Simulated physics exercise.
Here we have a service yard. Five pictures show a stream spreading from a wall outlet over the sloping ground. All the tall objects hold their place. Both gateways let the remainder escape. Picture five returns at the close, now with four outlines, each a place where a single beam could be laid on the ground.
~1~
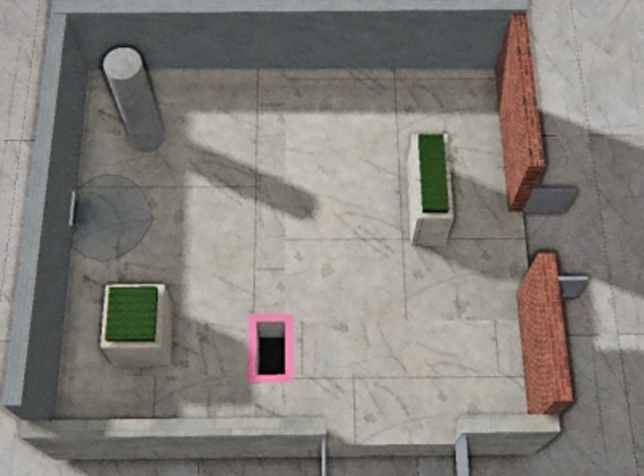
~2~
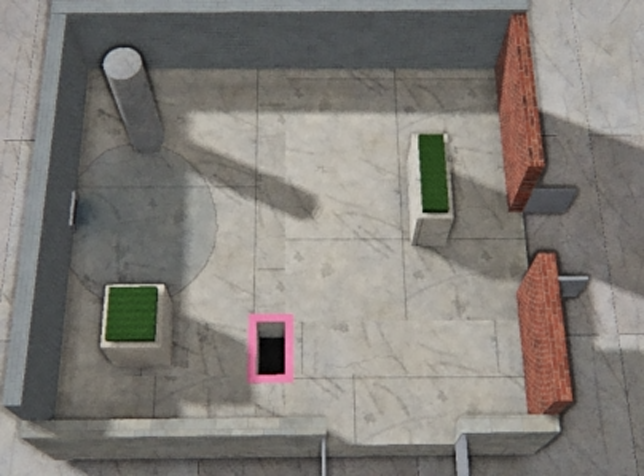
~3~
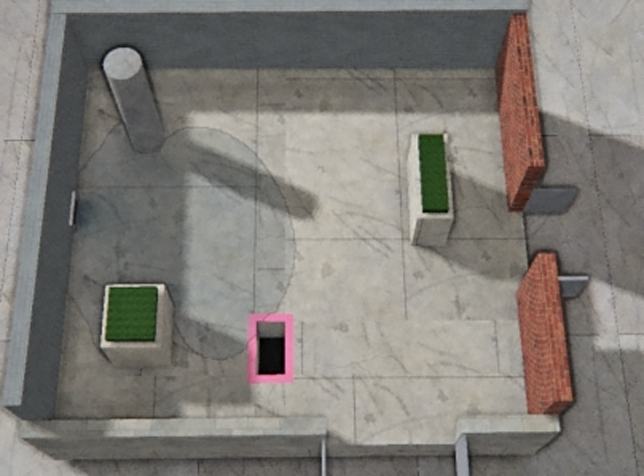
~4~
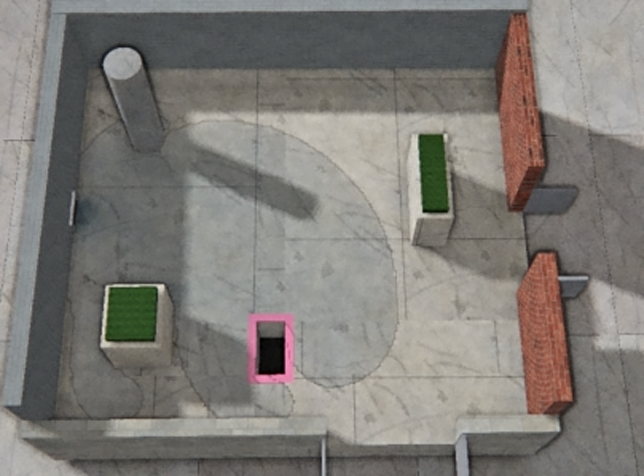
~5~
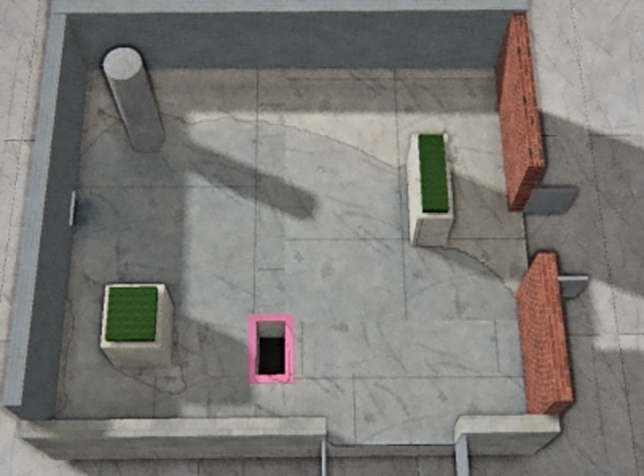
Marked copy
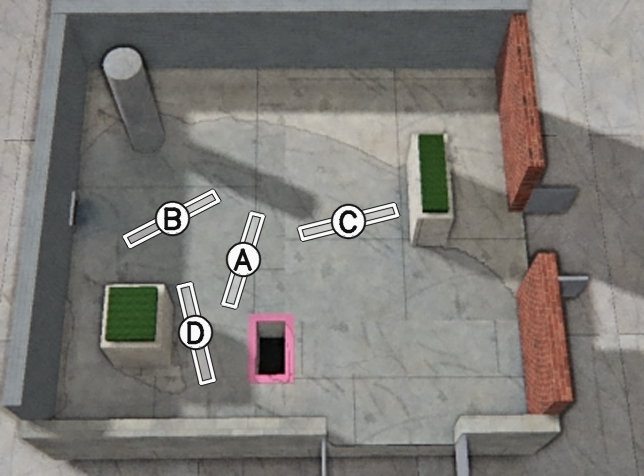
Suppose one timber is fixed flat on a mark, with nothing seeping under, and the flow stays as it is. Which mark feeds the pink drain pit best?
C.
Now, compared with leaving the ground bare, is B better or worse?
Spot B is worse.
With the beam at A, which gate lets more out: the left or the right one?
The left gate.
In white, A from (229, 305) to (257, 214); B from (127, 241) to (215, 195); C from (301, 233) to (395, 210); D from (184, 285) to (207, 381).
If A is chosen, about 15 % of the stream goes into the pink drain pit, about 85 % out by the gates.
If B is chosen, about 13 % of the stream goes into the pink drain pit, about 87 % out by the gates.
If C is chosen, about 26 % of the stream goes into the pink drain pit, about 74 % out by the gates.
If D is chosen, about 15 % of the stream goes into the pink drain pit, about 84 % out by the gates.
